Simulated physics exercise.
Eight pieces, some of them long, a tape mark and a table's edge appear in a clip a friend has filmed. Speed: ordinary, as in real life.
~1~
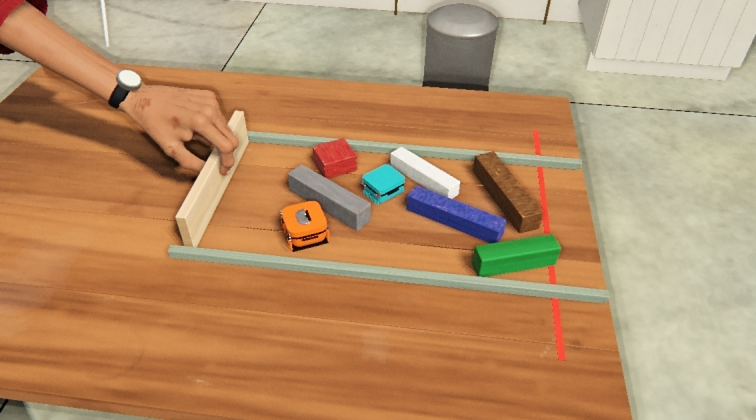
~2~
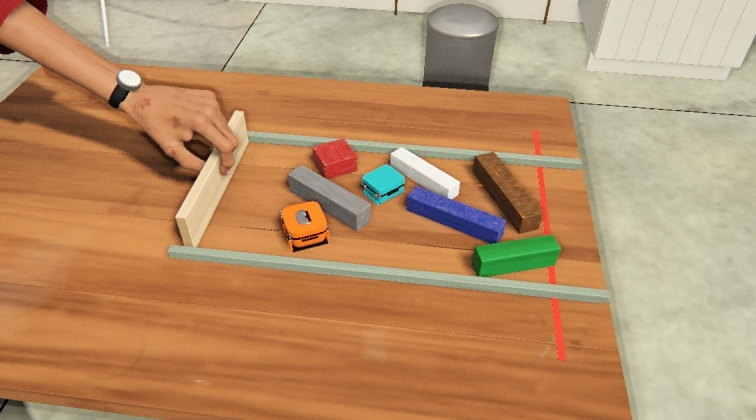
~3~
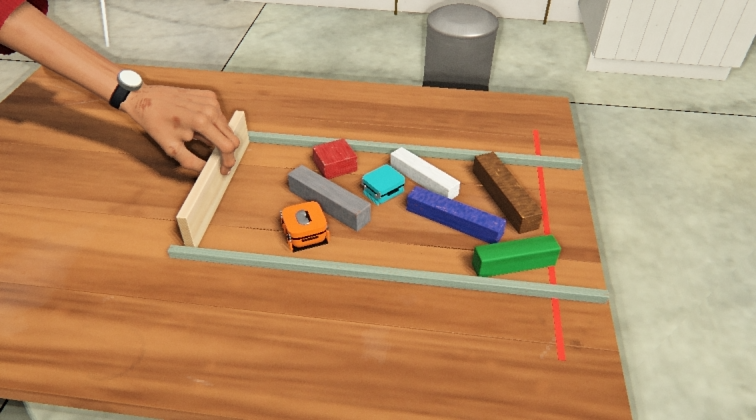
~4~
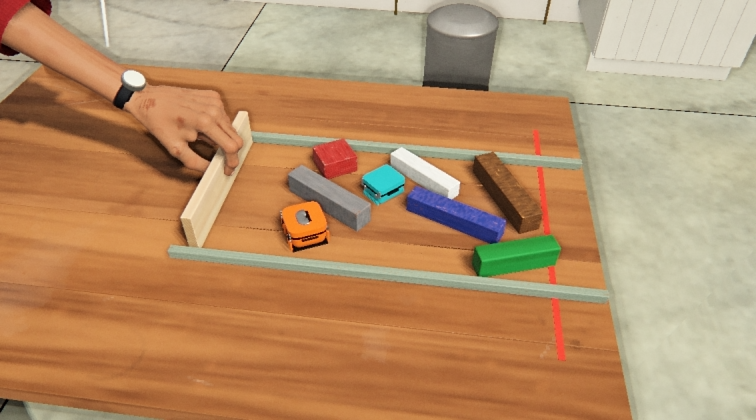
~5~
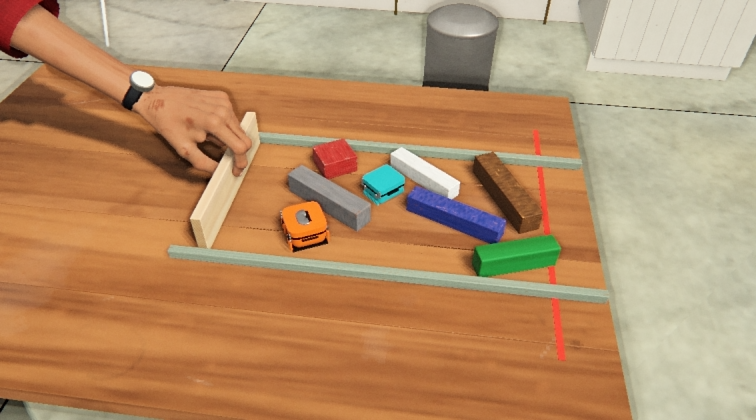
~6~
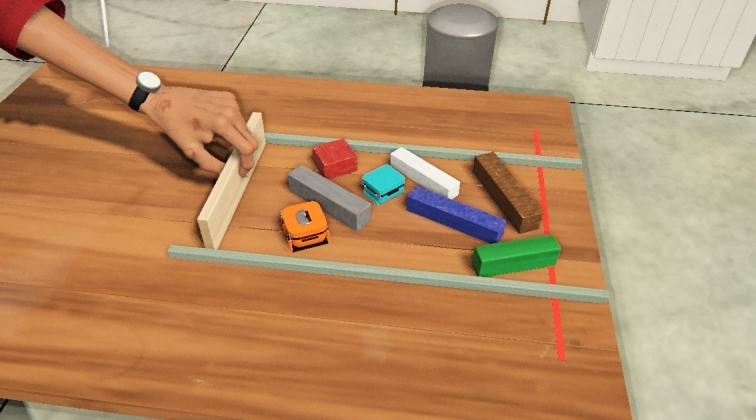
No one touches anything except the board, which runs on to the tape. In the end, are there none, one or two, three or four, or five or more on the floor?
There are three or four on the floor.
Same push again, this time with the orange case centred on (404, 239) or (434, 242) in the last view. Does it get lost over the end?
Lab note - orange case, try one keeps its place, try two keeps its place.
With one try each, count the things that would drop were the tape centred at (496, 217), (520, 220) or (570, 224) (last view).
Per try in turn: 0, 1, 6.
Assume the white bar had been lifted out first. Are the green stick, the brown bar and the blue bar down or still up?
So the green stick goes down, the brown bar goes down and the blue bar goes down.
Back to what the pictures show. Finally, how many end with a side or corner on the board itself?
That makes 3.
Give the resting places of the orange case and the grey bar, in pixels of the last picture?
Orange case: (573, 260); grey bar: (588, 232).
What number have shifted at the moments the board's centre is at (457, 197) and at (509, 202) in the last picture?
Counts: 8, 8.
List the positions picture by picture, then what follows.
In the first frame, green stick (516, 256); brown bar (506, 191); blue bar (455, 215); board (217, 175); tape (546, 222).
In the second frame, brown bar (506, 191); grey bar (329, 197).
In the third frame, blue bar (455, 215); orange case (305, 226).
In the fourth frame, green stick (516, 256); board (221, 175).
In the fifth frame, brown bar (506, 191); white bar (424, 174).
In the sixth frame, green stick (516, 256); brown bar (506, 191); blue bar (455, 215); board (236, 177); tape (546, 222).
A little later, none off yet; green stick at rest near (516, 256); brown bar at rest near (506, 191); blue bar shifted a little near (470, 220).
When it is over, the number that fall off is three or four; down, white bar, blue bar, brown bar and green stick.
